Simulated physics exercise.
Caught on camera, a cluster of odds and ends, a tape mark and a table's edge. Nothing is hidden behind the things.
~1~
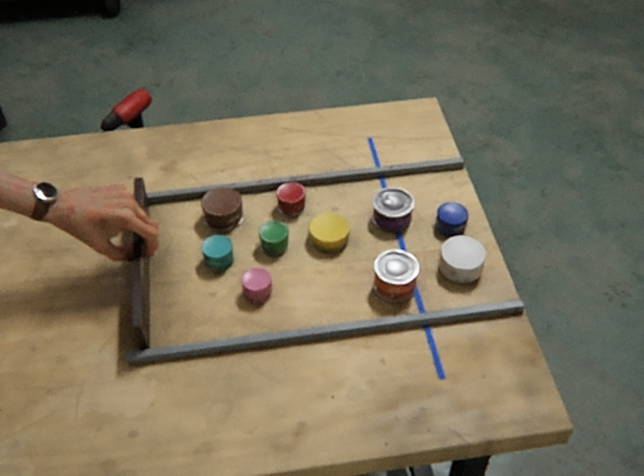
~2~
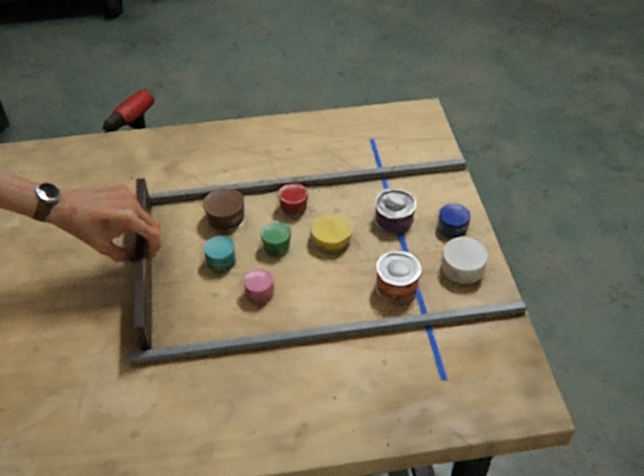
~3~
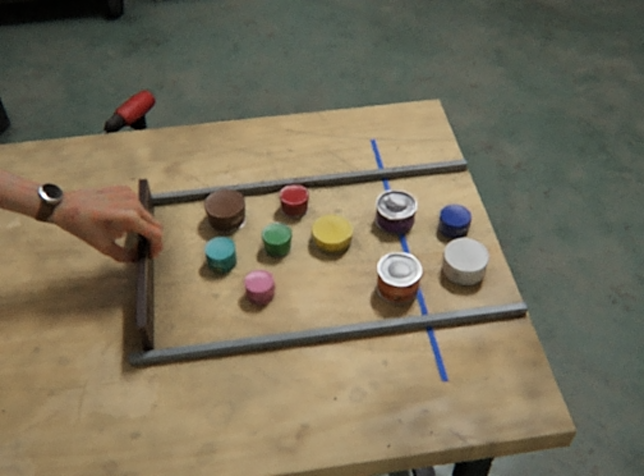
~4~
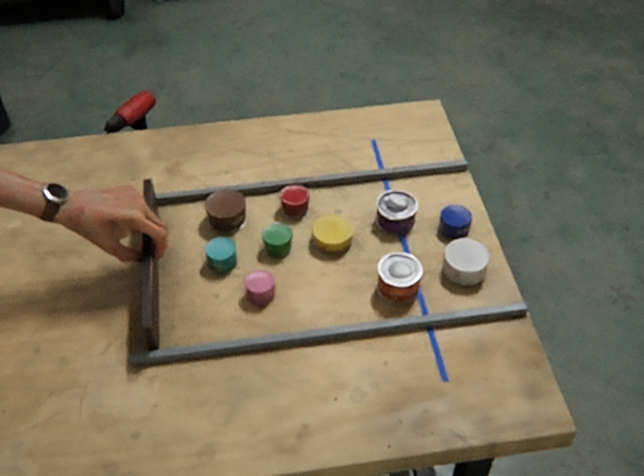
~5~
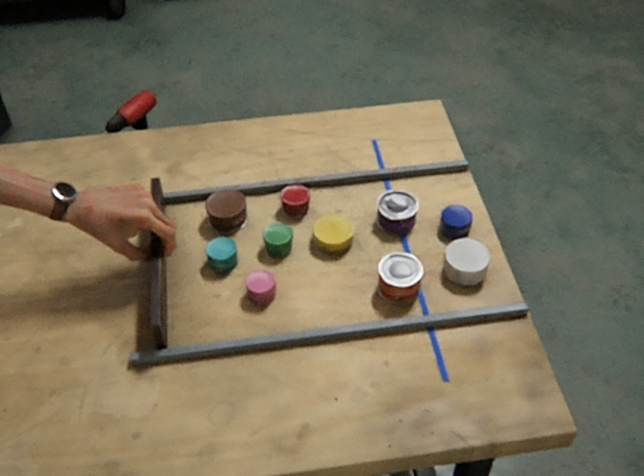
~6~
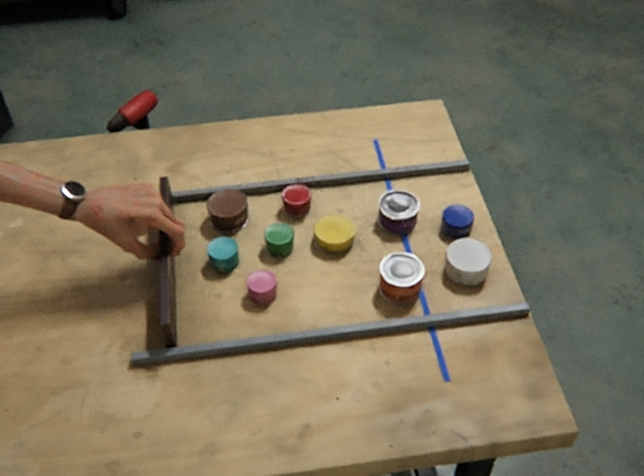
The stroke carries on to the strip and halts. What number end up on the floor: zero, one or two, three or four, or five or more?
As it turns out, the number that fall off is zero.
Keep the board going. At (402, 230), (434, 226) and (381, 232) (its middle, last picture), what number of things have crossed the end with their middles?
Past the end: 0, 1 and 0.
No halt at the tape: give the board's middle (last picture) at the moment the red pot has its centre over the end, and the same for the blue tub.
At (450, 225) for the red pot; at (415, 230) for the blue tub.
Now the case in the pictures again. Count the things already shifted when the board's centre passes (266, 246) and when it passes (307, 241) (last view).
The counts are 6 and 6.
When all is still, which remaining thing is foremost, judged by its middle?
That is the blue tub.
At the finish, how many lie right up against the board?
That makes 4.
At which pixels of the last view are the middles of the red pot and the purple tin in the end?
The red pot at (435, 177), the purple tin at (451, 203).
Soon after, none off yet; blue tub at rest near (457, 222); white tub at rest near (467, 262); purple tin at rest near (398, 212).
Then, none off yet; blue tub at rest near (457, 222); white tub at rest near (467, 262); purple tin moved about its own width near (423, 207).
At rest, the number that fall off is zero.
